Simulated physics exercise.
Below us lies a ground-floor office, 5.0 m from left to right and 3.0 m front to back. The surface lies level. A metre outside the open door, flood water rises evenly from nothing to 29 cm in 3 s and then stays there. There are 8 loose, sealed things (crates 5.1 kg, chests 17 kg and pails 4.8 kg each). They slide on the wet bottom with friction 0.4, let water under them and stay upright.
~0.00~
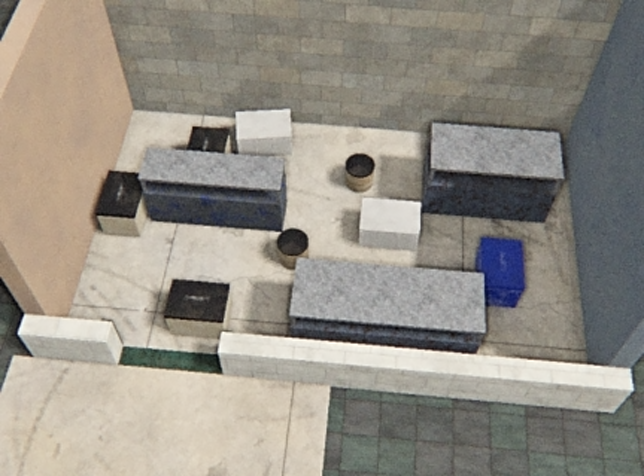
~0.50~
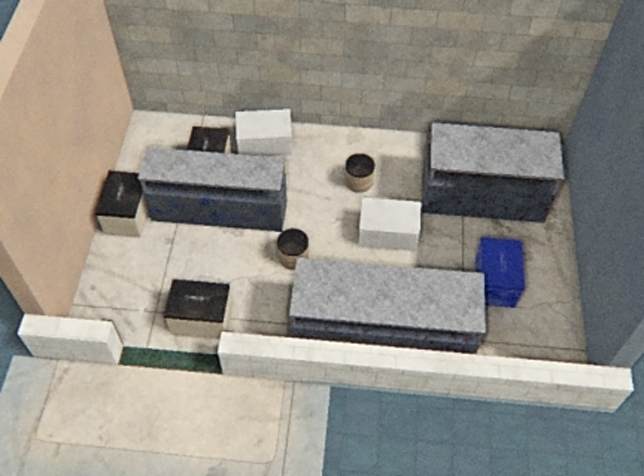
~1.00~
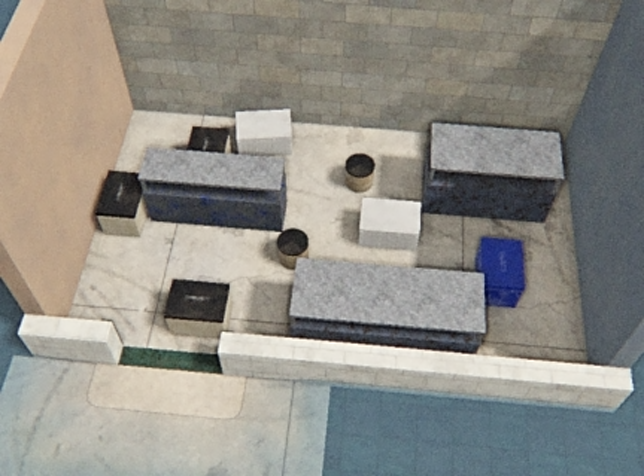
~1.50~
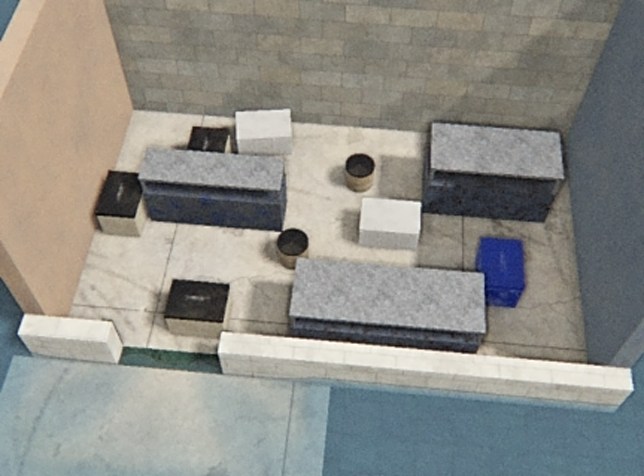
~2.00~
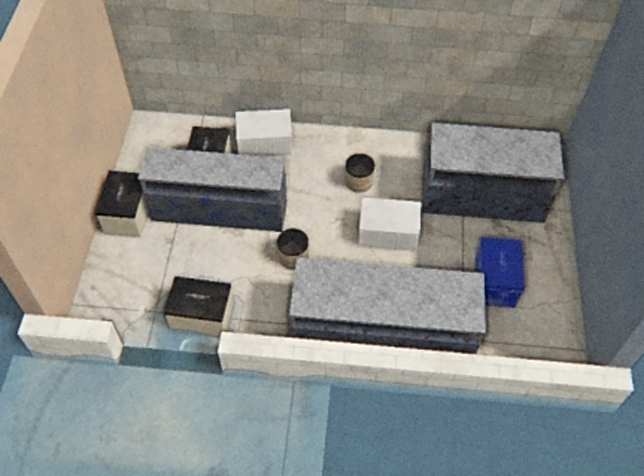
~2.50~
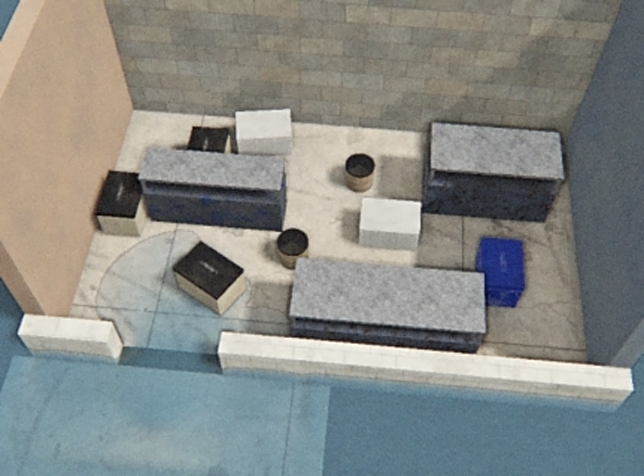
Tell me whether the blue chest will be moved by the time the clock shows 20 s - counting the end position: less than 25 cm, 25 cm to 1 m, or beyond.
The blue chest slides a little.
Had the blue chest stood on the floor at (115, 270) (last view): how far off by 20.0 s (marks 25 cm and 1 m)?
It gets carried off.
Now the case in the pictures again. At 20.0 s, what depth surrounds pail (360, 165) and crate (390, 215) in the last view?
Roughly 29 and 30 cm.
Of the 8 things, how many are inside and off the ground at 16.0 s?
I count 8.
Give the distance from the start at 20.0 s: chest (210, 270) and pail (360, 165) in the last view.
In that order: 300 cm, 150 cm.
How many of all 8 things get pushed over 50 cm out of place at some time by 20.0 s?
That makes 8.
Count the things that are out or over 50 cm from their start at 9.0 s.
I count 6.
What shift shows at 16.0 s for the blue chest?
Roughly 60 cm by then.
After 4.0 s the blue chest is near (503, 262), 0.0 m from its start, aground; 0 afloat.
After 9.0 s the blue chest is near (576, 330), 0.9 m from its start, afloat; 7 afloat.
After 16.0 s the blue chest is near (535, 308), 0.6 m from its start, afloat; 8 afloat.
After 20.0 s the blue chest is near (538, 308), 0.6 m from its start, afloat; 8 afloat.
